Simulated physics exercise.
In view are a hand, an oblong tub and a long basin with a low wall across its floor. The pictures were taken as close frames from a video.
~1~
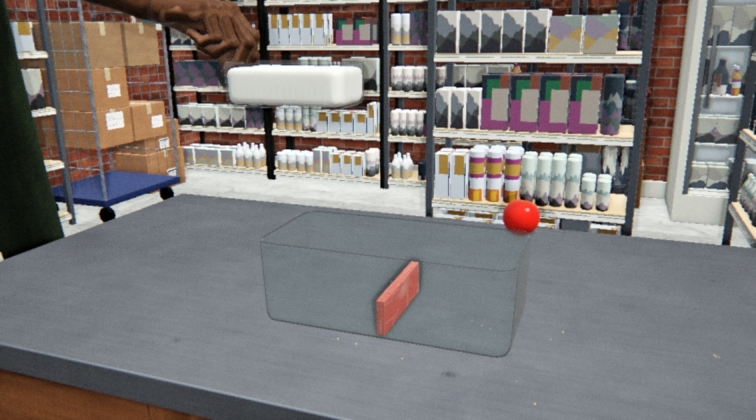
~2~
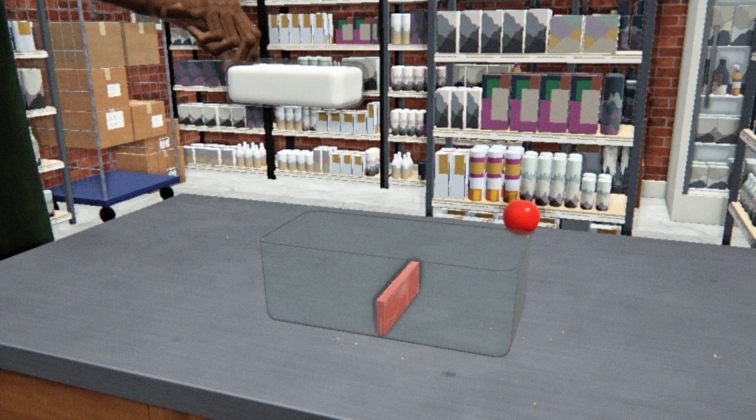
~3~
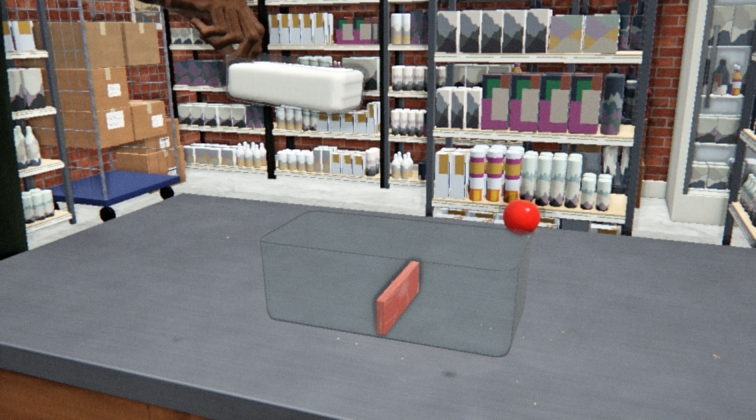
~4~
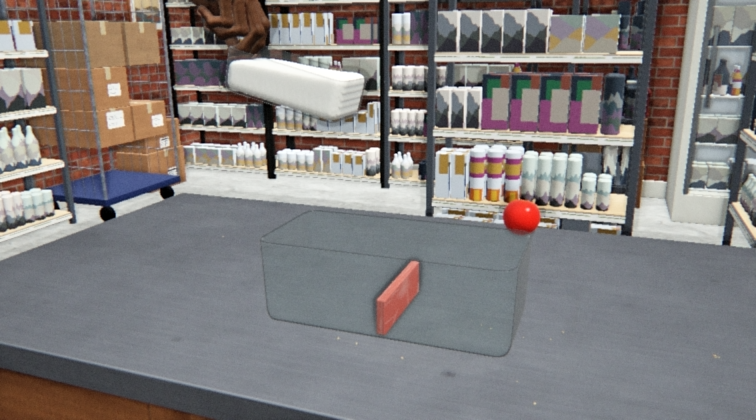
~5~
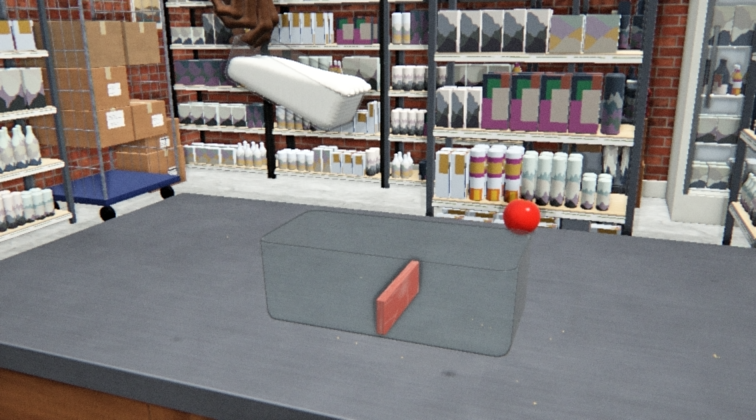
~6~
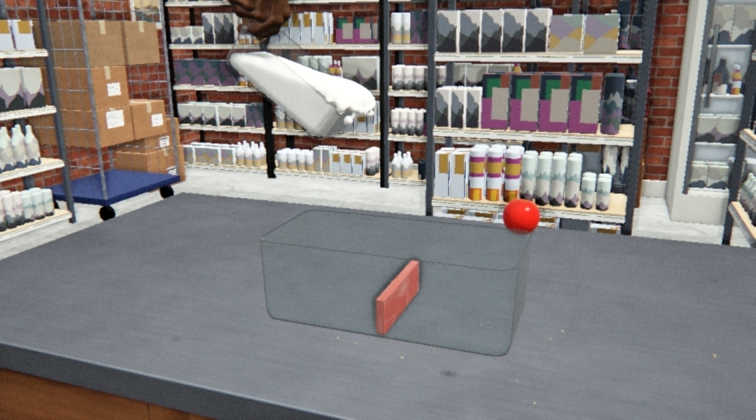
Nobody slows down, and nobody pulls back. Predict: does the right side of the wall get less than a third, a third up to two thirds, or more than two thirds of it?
It gets a third up to two thirds.
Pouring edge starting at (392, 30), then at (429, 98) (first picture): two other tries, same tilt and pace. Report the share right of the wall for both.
Estimate: 65 per cent, then 75 per cent.
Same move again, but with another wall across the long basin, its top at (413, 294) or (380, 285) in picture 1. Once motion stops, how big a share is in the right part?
First try around 35 percent; second try around 70 percent.
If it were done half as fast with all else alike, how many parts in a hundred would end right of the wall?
Roughly 65 percent.
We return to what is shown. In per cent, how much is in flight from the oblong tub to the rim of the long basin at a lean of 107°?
40 in a hundred.
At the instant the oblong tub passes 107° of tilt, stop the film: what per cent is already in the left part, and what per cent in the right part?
On the left 10 per cent, on the right 45 per cent.
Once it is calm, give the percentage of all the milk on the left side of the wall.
Around 40 %.
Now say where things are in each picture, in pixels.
Tilt 0°; pouring edge (353, 65); surface from (244, 69) to (354, 70); the long basin's rim runs from (284, 226) to (524, 252); the wall's top is at (399, 281), in the first picture.
Tilt 2°; pouring edge (354, 66); surface from (244, 67) to (354, 71), in the second picture.
Tilt 6°; pouring edge (355, 72); surface from (245, 65) to (356, 73), in the third picture.
Tilt 14°; pouring edge (356, 81); surface from (246, 62) to (358, 77), in the fourth picture.
Tilt 25°; pouring edge (356, 93); surface from (246, 59) to (346, 80); 4 per cent is over the edge, in the fifth picture.
Tilt 37°; pouring edge (352, 107); surface from (246, 55) to (331, 81); 13 per cent is over the edge, in the sixth picture.
A moment on, the oblong tub is tipped right over and 5 per cent is still to pour, 9 is left of the wall and 43 right of it.
Next, the oblong tub is tipped right over and 0 per cent is still to pour, 32 is left of the wall and 53 right of it.
Then the oblong tub is tipped right over and 0 per cent is still to pour, 38 is left of the wall and 54 right of it.
Later the oblong tub is tipped right over and 0 per cent is still to pour, 39 is left of the wall and 55 right of it.
Finally, 39 per cent lies left of the wall, 54 right of it and 7 outside.
